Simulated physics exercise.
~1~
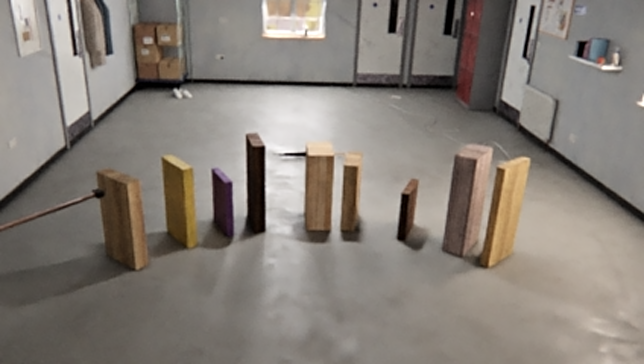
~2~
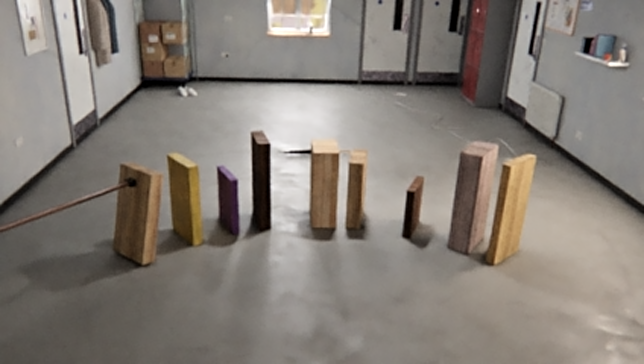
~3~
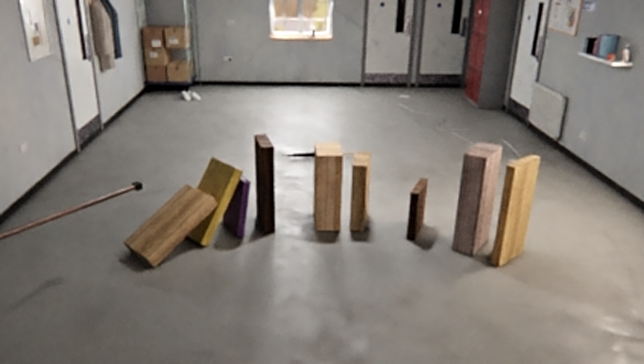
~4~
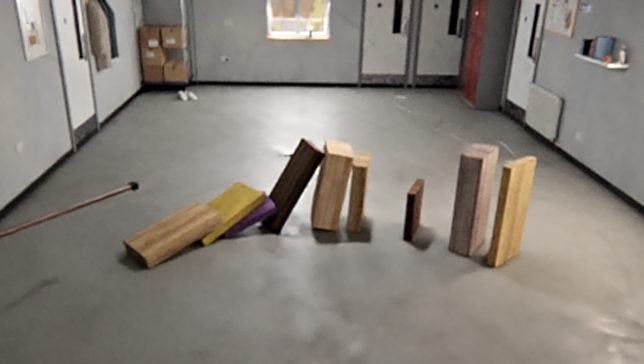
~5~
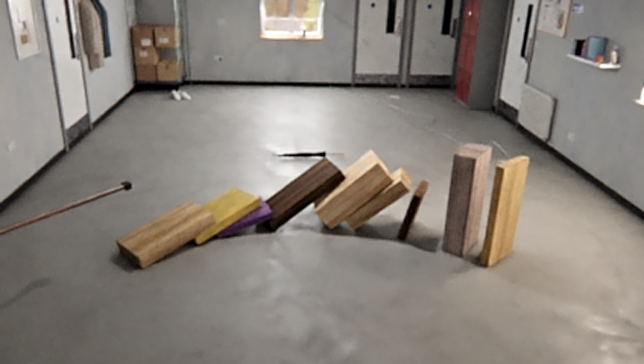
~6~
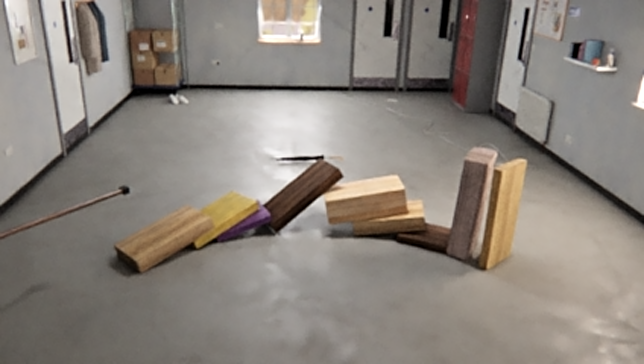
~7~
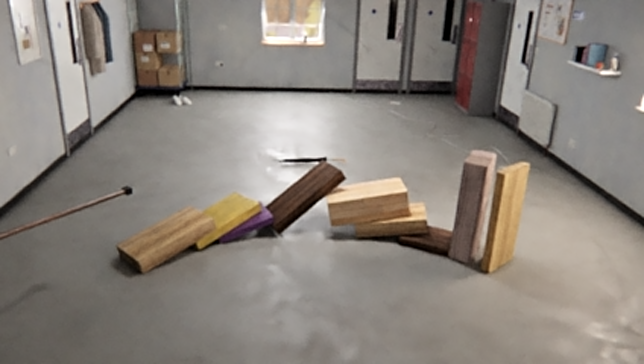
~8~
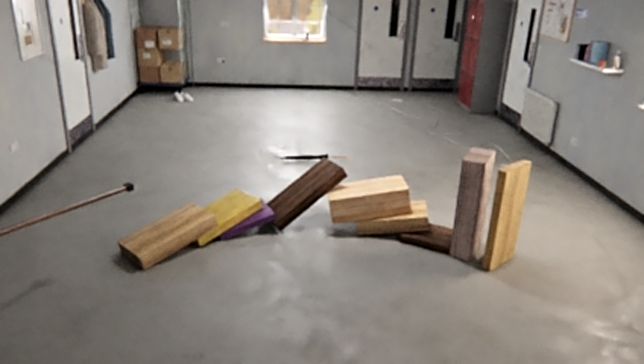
We see a pole push the leftmost of nine upright boards standing in a curve on a grey floor, toppling it rightward into the yellow and purple ones, and the fall runs along the row until it stops, leaving the last two boards on the right standing.
